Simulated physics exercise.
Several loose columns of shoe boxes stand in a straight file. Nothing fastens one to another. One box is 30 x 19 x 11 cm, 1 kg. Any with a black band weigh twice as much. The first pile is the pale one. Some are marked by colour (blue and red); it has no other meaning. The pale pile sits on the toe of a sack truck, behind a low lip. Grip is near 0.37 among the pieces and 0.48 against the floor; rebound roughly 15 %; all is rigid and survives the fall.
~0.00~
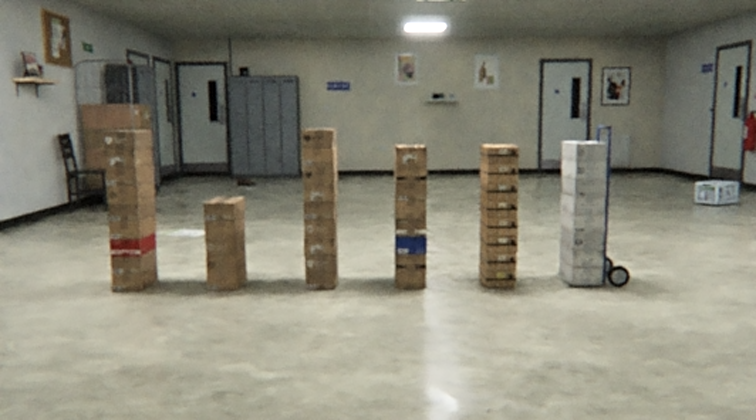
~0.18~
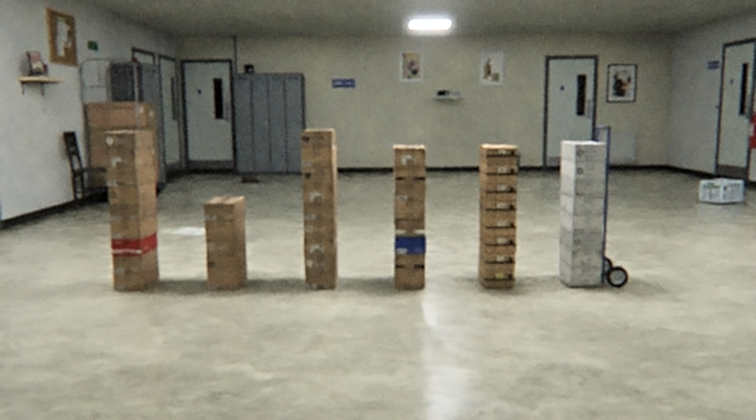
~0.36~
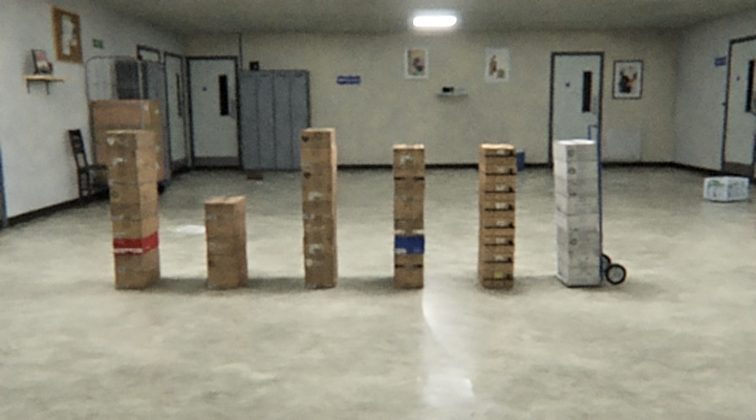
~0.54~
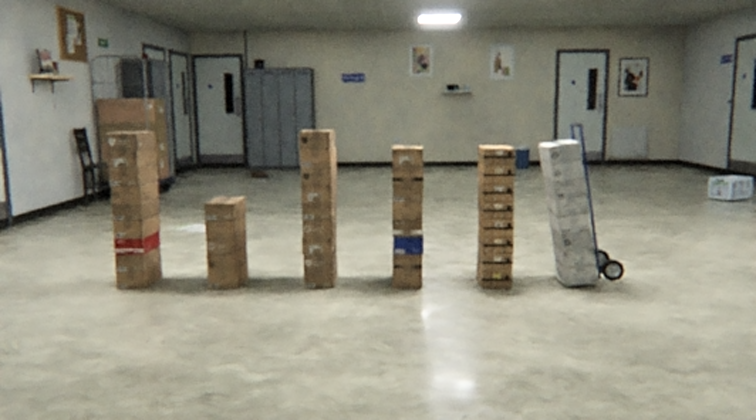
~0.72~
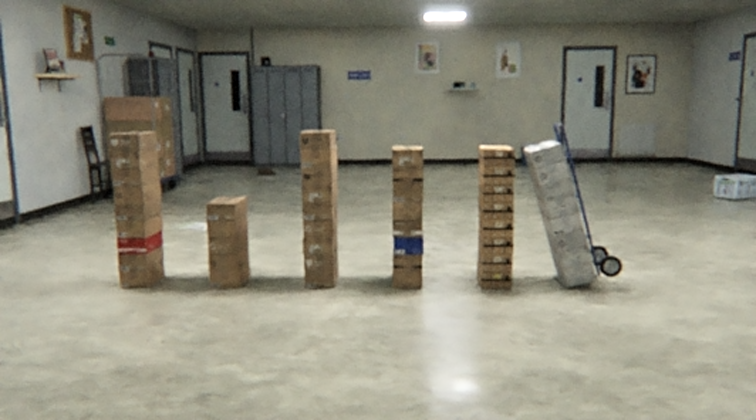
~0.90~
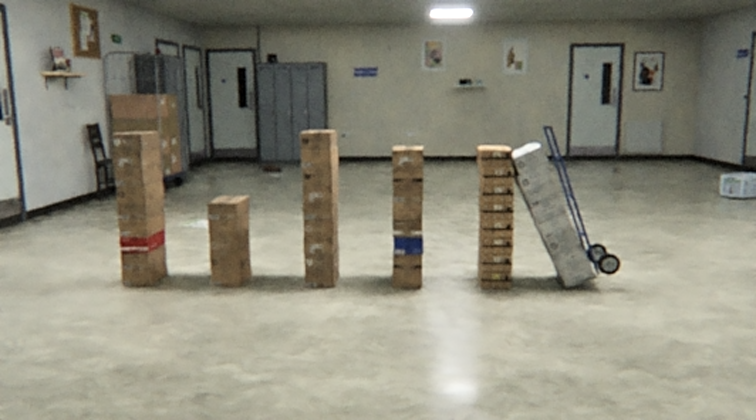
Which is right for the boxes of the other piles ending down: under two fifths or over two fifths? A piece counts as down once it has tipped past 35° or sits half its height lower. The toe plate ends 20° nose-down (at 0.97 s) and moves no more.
Ending down: Less than two fifths.
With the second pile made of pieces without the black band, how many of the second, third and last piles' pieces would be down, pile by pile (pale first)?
Then second 7, third 7, last 9.
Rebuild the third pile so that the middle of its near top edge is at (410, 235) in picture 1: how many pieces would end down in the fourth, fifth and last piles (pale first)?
In that case fourth 0, fifth 0, last 0.
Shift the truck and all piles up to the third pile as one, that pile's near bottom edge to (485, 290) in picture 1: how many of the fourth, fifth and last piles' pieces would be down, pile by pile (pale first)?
Then fourth 0, fifth 0, last 0.
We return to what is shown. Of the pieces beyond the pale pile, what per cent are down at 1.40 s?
By then 0 per cent.
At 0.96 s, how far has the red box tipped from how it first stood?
Roughly 0°.
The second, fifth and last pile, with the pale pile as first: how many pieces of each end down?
Second 0, fifth 0, last 0.
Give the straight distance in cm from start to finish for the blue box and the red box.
Moved: Blue 0, red 0.
Around 0.96 s, 0 of the pale pile down; none of the 39 other boxes down, 2 disturbed.
Around 1.40 s, 0 of the pale pile down; none of the 39 other boxes down, 3 disturbed.
Finally (2.0 s), 0 of the pale pile down; none of the 39 other boxes down, 3 disturbed; blue box unmoved; red box unmoved. That is 0 per cent. Seen by the last camera, middles, blue box near (408, 241), red box near (143, 240).
